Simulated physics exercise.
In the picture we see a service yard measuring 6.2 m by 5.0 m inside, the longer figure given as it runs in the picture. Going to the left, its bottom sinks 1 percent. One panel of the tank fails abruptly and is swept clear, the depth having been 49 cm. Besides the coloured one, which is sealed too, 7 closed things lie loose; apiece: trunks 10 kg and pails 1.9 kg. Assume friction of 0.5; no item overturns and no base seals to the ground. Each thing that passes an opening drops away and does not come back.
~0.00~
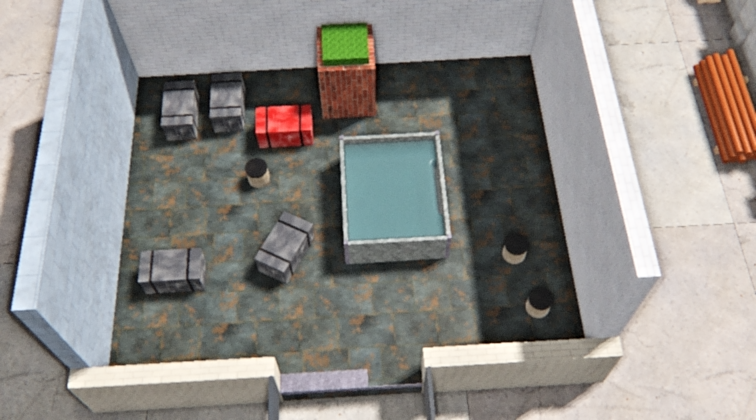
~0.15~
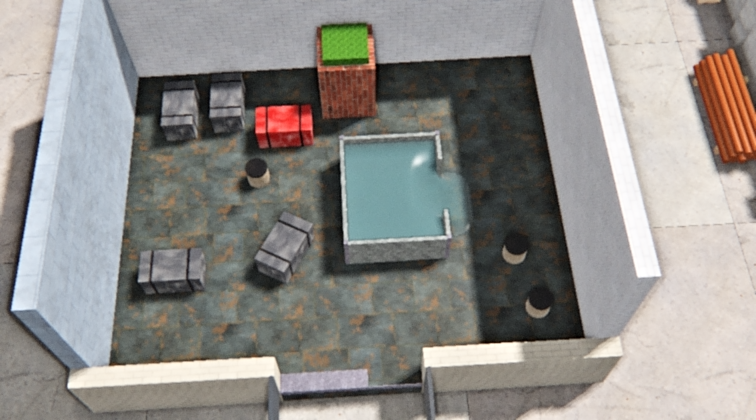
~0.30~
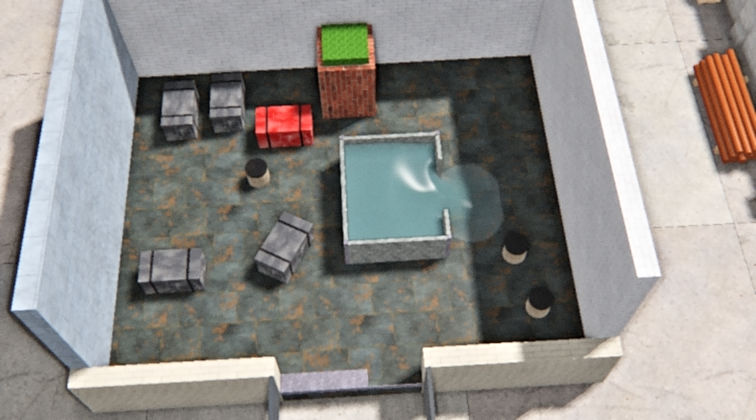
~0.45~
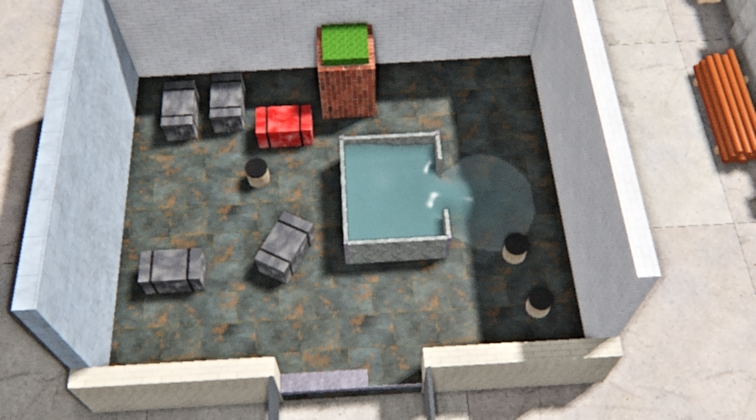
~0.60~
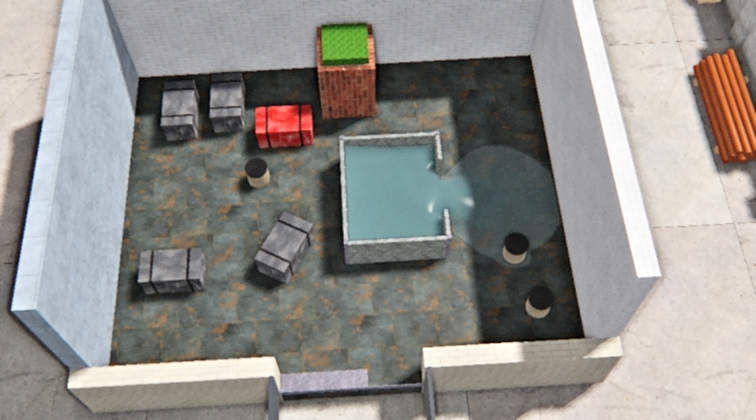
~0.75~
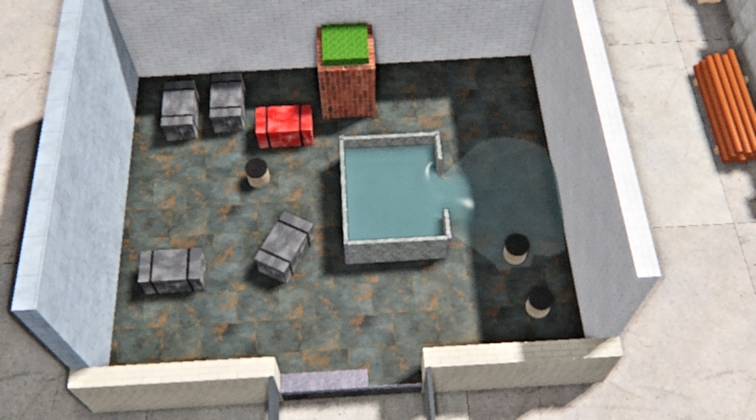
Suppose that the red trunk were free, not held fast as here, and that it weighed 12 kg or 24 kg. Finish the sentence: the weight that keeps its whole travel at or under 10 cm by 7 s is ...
The weight is the lighter one already.
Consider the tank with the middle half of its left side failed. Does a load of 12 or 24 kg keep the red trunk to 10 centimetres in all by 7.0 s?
In that case only the higher weight holds it.
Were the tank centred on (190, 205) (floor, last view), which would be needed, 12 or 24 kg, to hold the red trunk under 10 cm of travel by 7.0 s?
In that case only the heavier mass works.
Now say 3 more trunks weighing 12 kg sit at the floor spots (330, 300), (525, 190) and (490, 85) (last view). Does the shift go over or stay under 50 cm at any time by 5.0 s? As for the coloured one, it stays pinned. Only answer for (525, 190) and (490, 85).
First one went beyond, second went beyond.
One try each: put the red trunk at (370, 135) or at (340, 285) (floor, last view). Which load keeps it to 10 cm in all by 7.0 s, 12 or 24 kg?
Order kept: Heavy pick needed, heavy pick needed.
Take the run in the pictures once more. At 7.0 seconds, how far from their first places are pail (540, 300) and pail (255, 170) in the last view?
So the first is off by 450 centimetres, the second by 5 centimetres.
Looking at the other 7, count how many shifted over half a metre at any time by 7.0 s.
That makes 2.
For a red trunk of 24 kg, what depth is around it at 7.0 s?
Around 3 cm.
After 1.4 s the red trunk would be 0 cm from its start with 12 kg and 0 cm from its start with 24 kg; 0 cm of water round it then.
After 3.1 s the red trunk would be 0 cm from its start with 12 kg and 0 cm from its start with 24 kg; 0 cm of water round it then.
After 4.9 s the red trunk would be 0 cm from its start with 12 kg and 0 cm from its start with 24 kg; 0 cm of water round it then.
After 7.0 s the red trunk would be 0 cm from its start with 12 kg and 0 cm from its start with 24 kg; 3 cm of water round it then.
